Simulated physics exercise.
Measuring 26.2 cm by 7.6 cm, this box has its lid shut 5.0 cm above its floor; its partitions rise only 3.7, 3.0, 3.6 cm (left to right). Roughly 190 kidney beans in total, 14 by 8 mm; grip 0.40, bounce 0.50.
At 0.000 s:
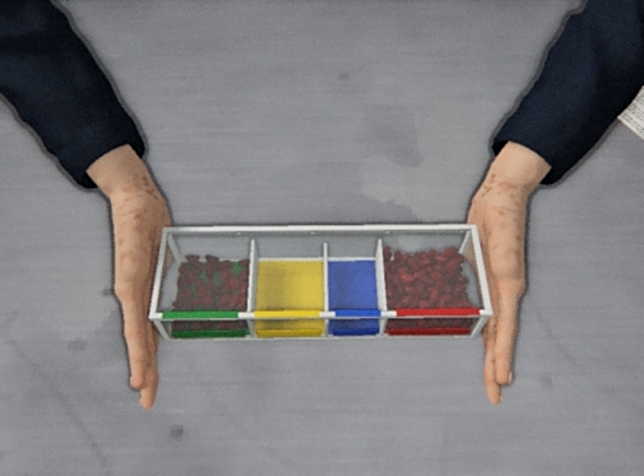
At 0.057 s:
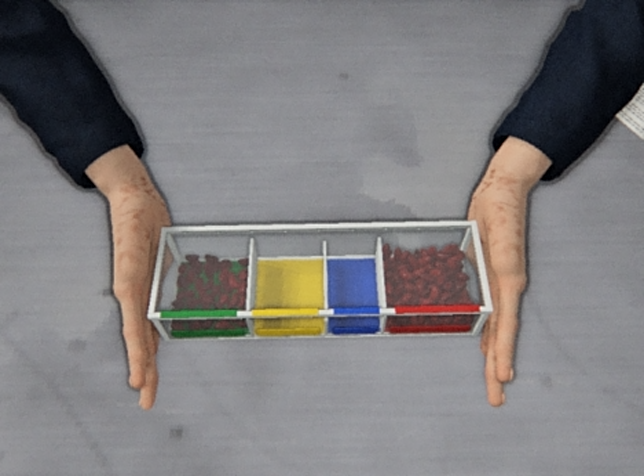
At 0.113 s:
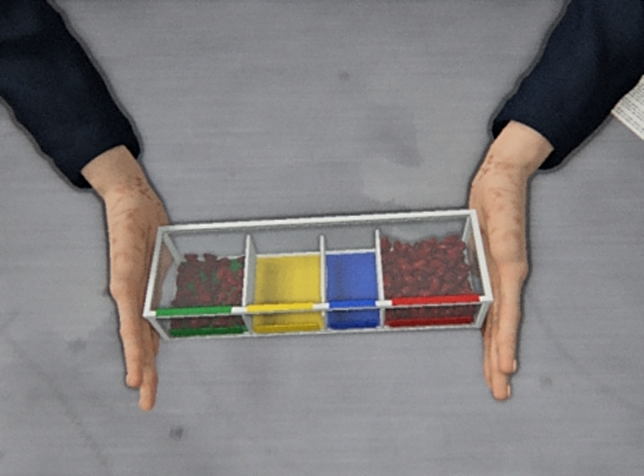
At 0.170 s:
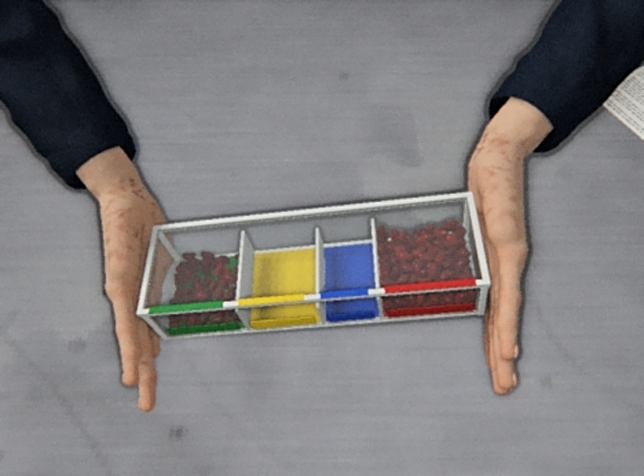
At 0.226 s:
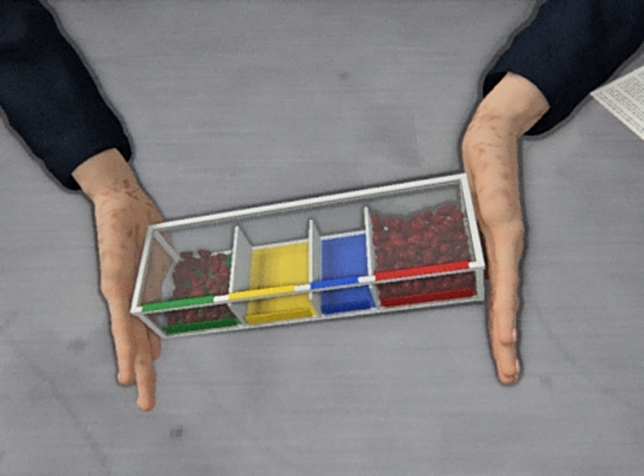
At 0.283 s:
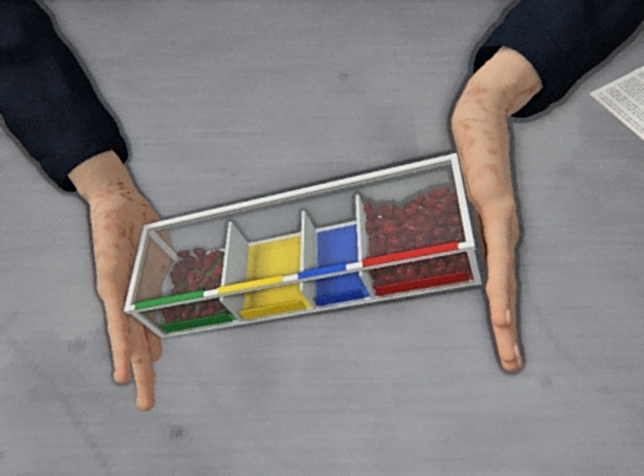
At first, two hands hold a clear box level between their palms, its green and red sections holding dark red beans and its yellow and blue sections empty. Then the right hand rises and the box tilts gradually, its right end lifting while the left end dips slightly.
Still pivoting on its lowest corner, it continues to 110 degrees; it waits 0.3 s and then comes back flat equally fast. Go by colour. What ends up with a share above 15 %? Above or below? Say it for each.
Red: Above, blue: Below, green: Above, yellow: Below.
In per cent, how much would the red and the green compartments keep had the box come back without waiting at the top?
In per cent: Red 60, green 40.
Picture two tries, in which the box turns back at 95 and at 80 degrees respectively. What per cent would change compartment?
About 5 and about 10 per cent, in that order.
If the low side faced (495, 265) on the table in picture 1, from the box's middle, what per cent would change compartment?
Something like 15 per cent of the pieces.
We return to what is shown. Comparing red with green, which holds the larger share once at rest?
More ends up in the red one.
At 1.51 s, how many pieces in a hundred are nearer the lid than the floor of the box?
Around 60 in a hundred, give or take.
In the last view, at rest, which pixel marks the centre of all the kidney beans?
Estimated resting centre: Around (388, 285).
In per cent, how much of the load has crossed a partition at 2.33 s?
Near 10 per cent of it.
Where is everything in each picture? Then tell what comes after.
In the first frame, box tilt 0 degrees, front corners at (156, 315) and (486, 311); red 70 %, green 30 %.
In the second frame, box tilt 1 degrees, front corners at (154, 314) and (486, 308).
In the third frame, box tilt 5 degrees, front corners at (150, 313) and (486, 297), lowest corner left back.
In the fourth frame, box tilt 10 degrees, front corners at (144, 311) and (484, 281), lowest corner left back.
In the fifth frame, box tilt 15 degrees, front corners at (138, 309) and (477, 264), lowest corner left back.
In the sixth frame, box tilt 20 degrees, front corners at (131, 307) and (467, 244), lowest corner left back; red 70 %, green 30 %. Its pace works out near 90 degrees a second.
After 1.51 s, tilt 110 degrees; red 60 %, green 40 %.
Then, at 2.33 s, tilt 55 degrees; red 60 %, green 40 %.
After 3.16 s, tilt 0 degrees; red 55 %, blue 5 %, green 40 %.
At rest (3.9 s), red 55 %, blue 5 %, green 40 %, yellow 0 %.
